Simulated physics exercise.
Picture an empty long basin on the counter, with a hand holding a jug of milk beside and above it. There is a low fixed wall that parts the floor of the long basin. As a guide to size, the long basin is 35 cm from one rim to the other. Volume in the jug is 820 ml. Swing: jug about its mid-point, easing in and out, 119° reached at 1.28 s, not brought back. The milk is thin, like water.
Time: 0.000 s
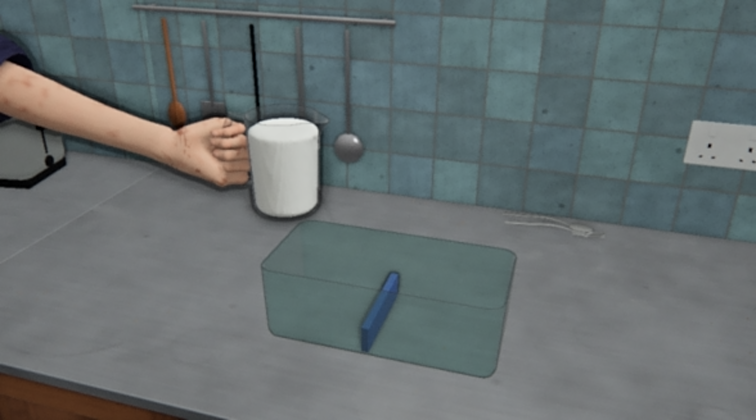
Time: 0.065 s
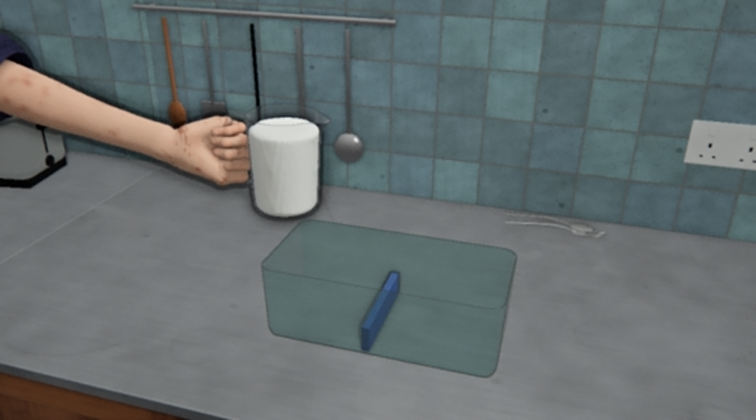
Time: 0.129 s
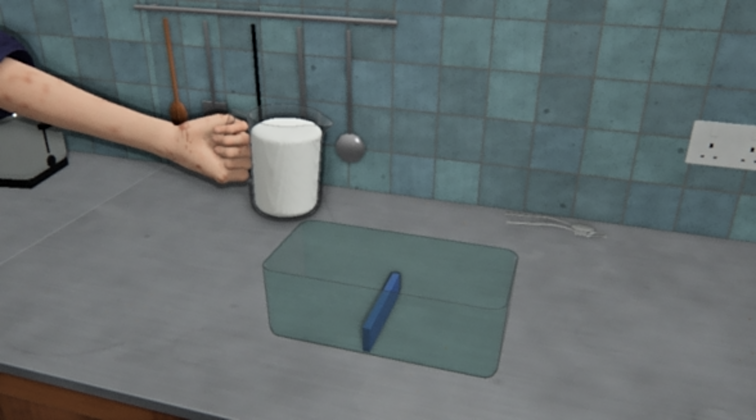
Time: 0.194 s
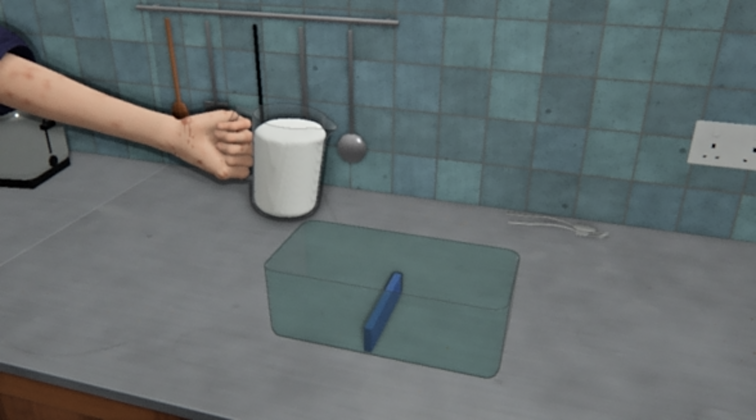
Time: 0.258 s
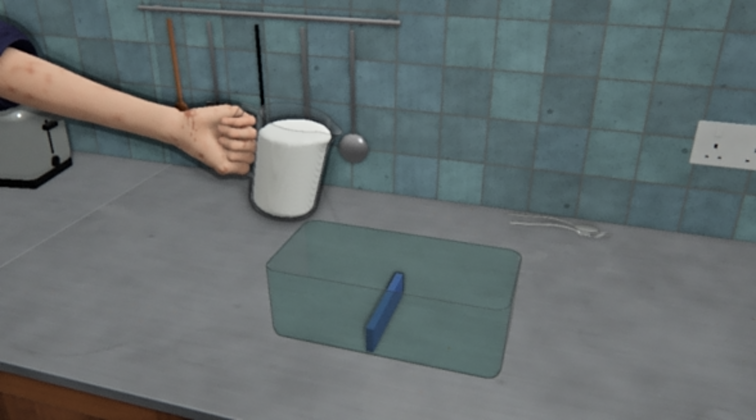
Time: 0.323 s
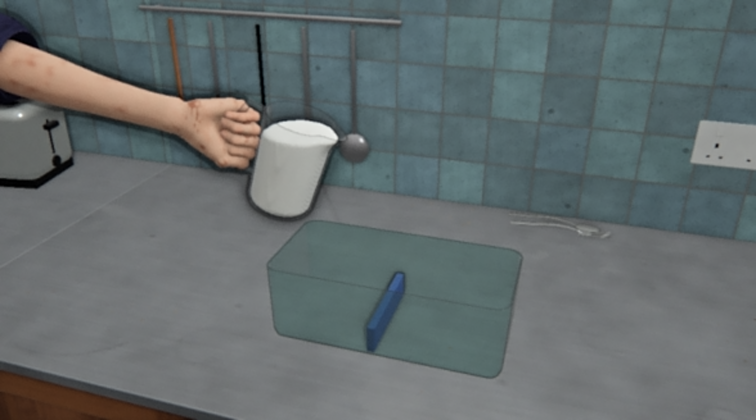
On a kitchen counter, a hand slowly tilts a white jug rightward beside an empty basin.
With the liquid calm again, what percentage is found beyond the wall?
Beyond the wall there is roughly 46 percent.
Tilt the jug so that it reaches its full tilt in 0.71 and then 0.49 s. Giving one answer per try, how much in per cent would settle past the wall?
25 and 20 %.
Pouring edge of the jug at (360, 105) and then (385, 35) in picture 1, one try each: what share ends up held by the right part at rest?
About 90 %, then about 85 %.
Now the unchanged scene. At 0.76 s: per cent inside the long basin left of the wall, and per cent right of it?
Left roughly 1, right roughly 9.
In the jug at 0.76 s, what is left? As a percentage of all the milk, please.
Portion remaining: Approx. 74 per cent.
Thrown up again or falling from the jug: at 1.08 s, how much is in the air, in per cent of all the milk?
12 in a hundred, give or take.
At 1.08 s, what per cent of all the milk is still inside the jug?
I'd say some 16 per cent remains.
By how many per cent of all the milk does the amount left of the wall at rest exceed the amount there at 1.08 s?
Close to 24% of the whole.
By 0.76 s the tilt is 77° and 75 per cent is still to pour, 1 is left of the wall and 9 right of it.
By 1.08 s the tilt is 112° and 17 per cent is still to pour, 29 is left of the wall and 41 right of it.
By 1.42 s the tilt is 119° and 0 per cent is still to pour, 53 is left of the wall and 45 right of it.
By 1.78 s the tilt is 119° and 0 per cent is still to pour, 53 is left of the wall and 45 right of it.
At rest 53 per cent lies left of the wall, 46 right of it and 1 outside.
